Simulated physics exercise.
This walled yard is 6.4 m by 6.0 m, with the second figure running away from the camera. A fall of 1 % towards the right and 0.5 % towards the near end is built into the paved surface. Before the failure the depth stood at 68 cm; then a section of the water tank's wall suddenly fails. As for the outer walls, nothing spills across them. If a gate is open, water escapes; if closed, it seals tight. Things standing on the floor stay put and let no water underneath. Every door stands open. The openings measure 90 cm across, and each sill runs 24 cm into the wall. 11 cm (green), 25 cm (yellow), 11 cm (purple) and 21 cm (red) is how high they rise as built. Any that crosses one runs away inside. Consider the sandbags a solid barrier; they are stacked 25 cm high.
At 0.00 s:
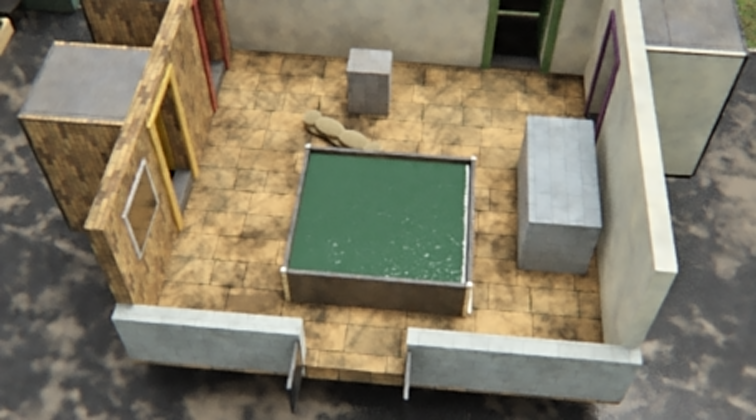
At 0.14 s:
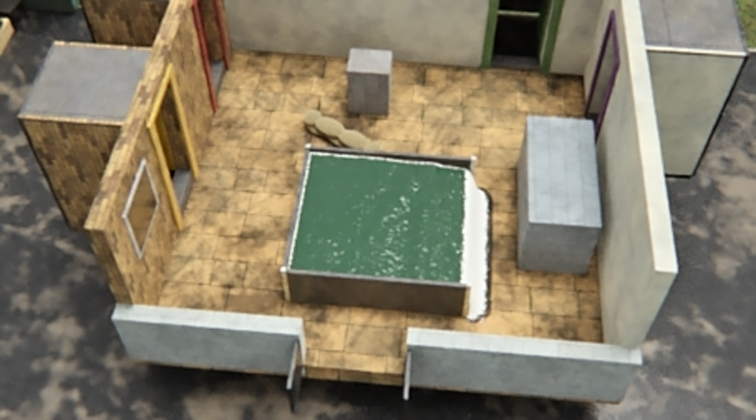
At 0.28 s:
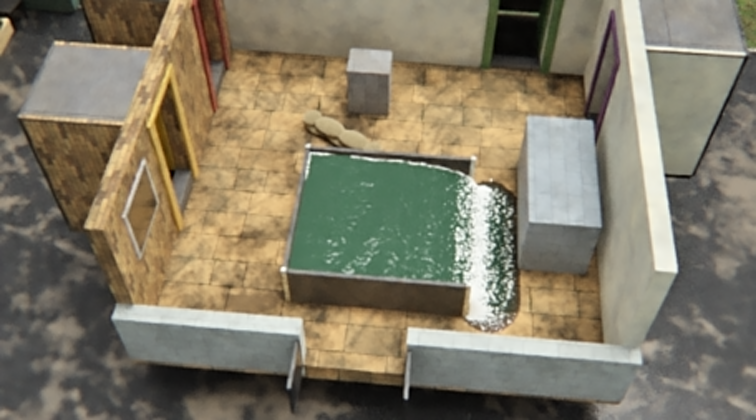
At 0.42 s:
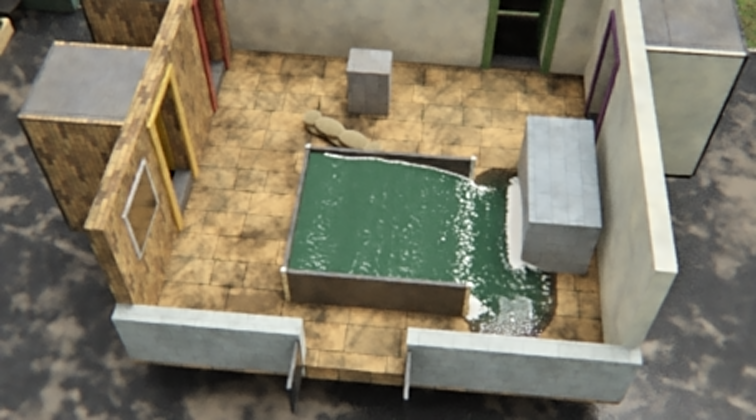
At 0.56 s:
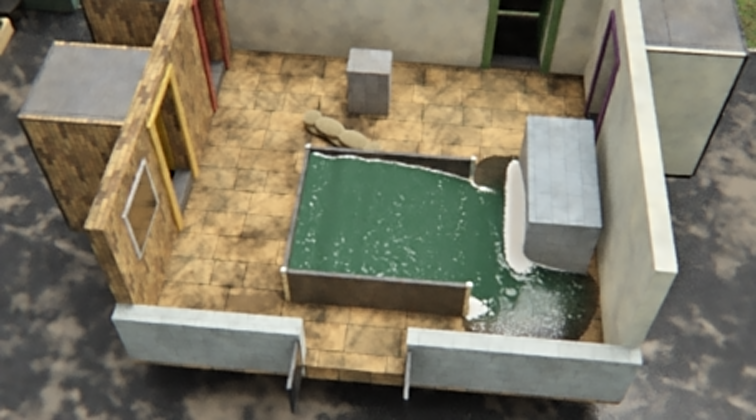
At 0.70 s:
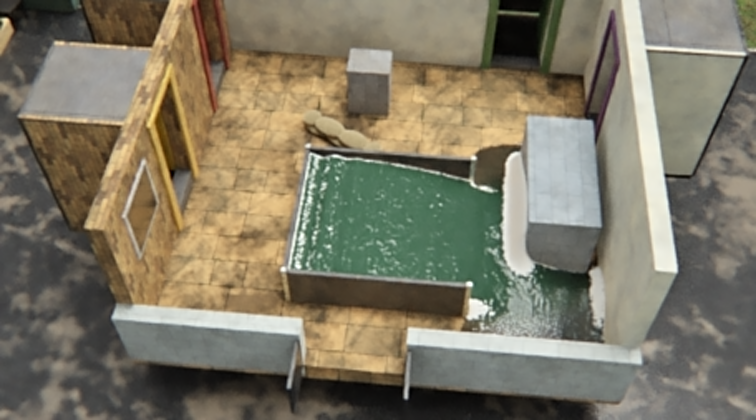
The clip opens on a walled yard where green water lies still in a raised rectangular tank. The tank's right side gives way, and foamy water pours onto the tan paving, reaches the large grey block and spreads around its near end towards the right wall and near corner.
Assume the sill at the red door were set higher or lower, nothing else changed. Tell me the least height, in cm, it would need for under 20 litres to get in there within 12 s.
You would need roughly 7.5 cm.
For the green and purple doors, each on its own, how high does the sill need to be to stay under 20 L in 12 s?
Some 18 cm for green, some 10.0 cm for purple.
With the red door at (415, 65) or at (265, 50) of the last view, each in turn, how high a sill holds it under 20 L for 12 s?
About 12.0 cm, then about 7.0 cm.
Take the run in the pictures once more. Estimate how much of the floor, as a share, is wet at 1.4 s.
I'd estimate about 25 percent.
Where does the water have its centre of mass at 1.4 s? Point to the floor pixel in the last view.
(438, 250).
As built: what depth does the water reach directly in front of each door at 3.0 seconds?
Lab note, cm: Green 21; yellow 0; purple 8; red 0.
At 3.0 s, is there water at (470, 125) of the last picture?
At that moment it's submerged.
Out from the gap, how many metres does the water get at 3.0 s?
5.4 m.
After 1.4 s water covers 25 % of the floor, deepest (65 cm) near (600, 376); it has not reached the red door.
After 3.0 s water covers 55 % of the floor, deepest (45 cm) near (598, 341); it has not reached the red door.
After 12.0 s water covers 95 % of the floor, deepest (16 cm) near (587, 375); 9 cm at the red door, 0 litres in over its 21 cm sill.
At the red door as built, the water arrived by 3.7 s and peaked near 11 cm at 4.2 s.
Run again over the same 12 s with other heights there, 37 litres in over 6.5 cm, 10 litres over 8.5 cm. The limit of 20 litres is kept from about 7.5 cm up.
